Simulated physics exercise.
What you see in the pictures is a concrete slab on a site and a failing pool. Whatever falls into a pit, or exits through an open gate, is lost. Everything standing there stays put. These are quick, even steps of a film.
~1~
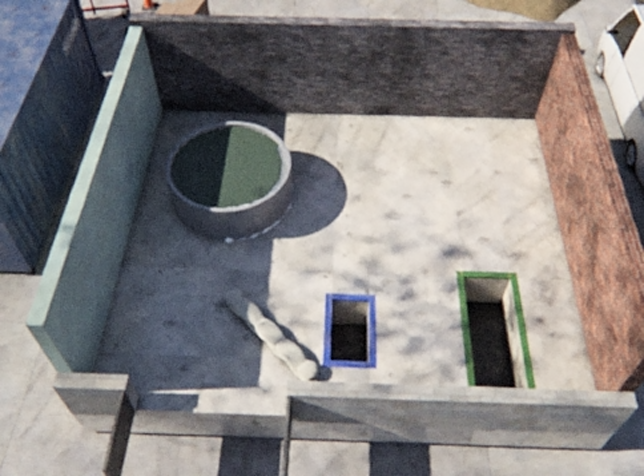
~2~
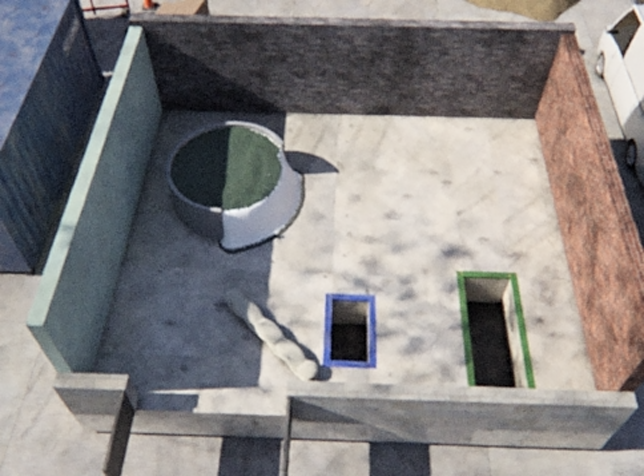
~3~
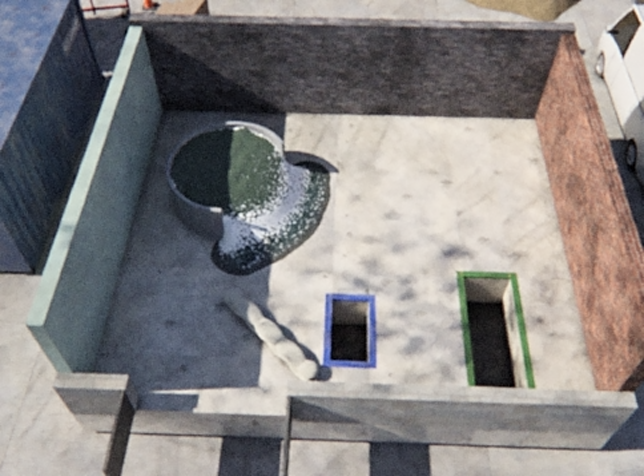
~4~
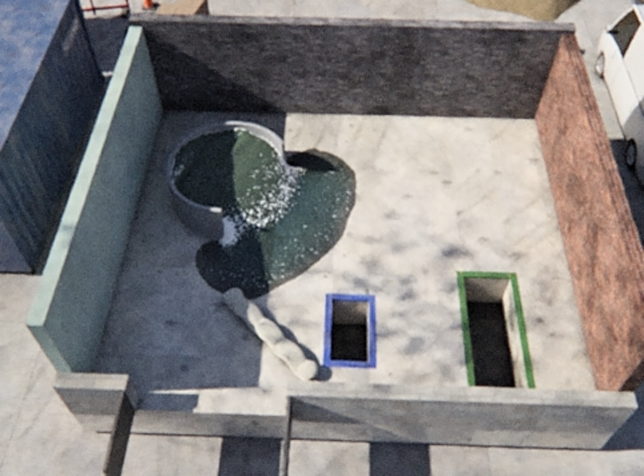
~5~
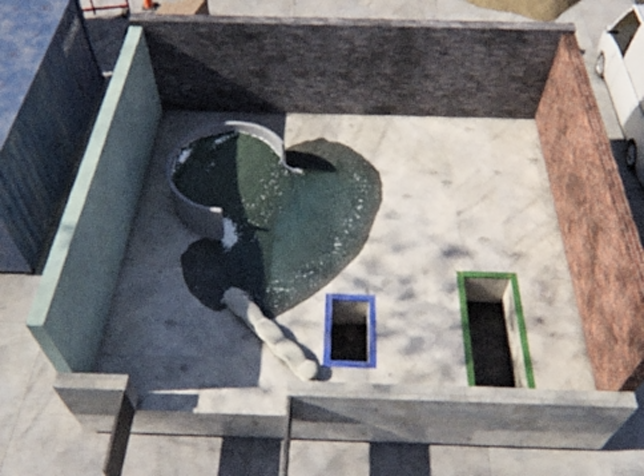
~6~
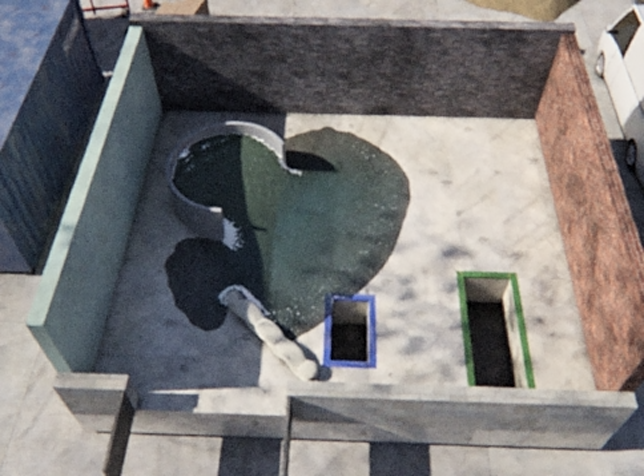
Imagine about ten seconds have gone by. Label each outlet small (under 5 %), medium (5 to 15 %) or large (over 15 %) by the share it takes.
Labels: Gate: Small, green pit: Large, blue pit: Large.
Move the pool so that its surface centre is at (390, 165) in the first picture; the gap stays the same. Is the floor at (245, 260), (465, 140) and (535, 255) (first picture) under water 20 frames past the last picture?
In turn: Clear, awash, covered.
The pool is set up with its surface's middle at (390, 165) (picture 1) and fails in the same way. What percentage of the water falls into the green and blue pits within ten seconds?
Green 60 %, blue 4 %.
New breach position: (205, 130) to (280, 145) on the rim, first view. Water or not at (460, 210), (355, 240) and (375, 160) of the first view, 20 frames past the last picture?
Well, the first is hit by the spill, the next missed by the spill, the last hit by the spill.
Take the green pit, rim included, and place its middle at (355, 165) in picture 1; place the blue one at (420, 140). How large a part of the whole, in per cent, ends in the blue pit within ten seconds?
The blue pit takes 12 per cent.
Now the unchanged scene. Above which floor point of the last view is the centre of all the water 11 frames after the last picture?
The water's middle lies around (336, 227).
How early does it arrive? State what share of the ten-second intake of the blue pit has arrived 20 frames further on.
Around 70 in a hundred.
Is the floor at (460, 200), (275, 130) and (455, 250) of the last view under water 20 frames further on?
Point 1: Inundated; point 2: Unwetted; point 3: Inundated.
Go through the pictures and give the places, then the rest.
In the first picture, still water in the round pool at (229, 167).
In the second picture, the front is at (224, 245), out from the gap at (279, 207).
In the third picture, the front is at (224, 266), out from the gap at (279, 210).
In the fourth picture, water pours out at (279, 211) and has run to (217, 285).
In the fifth picture, the front is at (214, 305), out from the gap at (279, 212).
In the sixth picture, the front is at (397, 168), out from the gap at (279, 212).
A moment on, water covers 50 % of the floor; the gate 0 %, the green pit 0 %, the blue pit 4 %.
Next, water covers 60 % of the floor; the gate 0 %, the green pit 6 %, the blue pit 11 %.
Then, water covers 65 % of the floor; the gate 1 %, the green pit 15 %, the blue pit 19 %.
Later, water covers 65 % of the floor; the gate 1 %, the green pit 25 %, the blue pit 24 %.
In the end, water covers 70 % of the floor; the gate 1 %, the green pit 34 %, the blue pit 26 %.
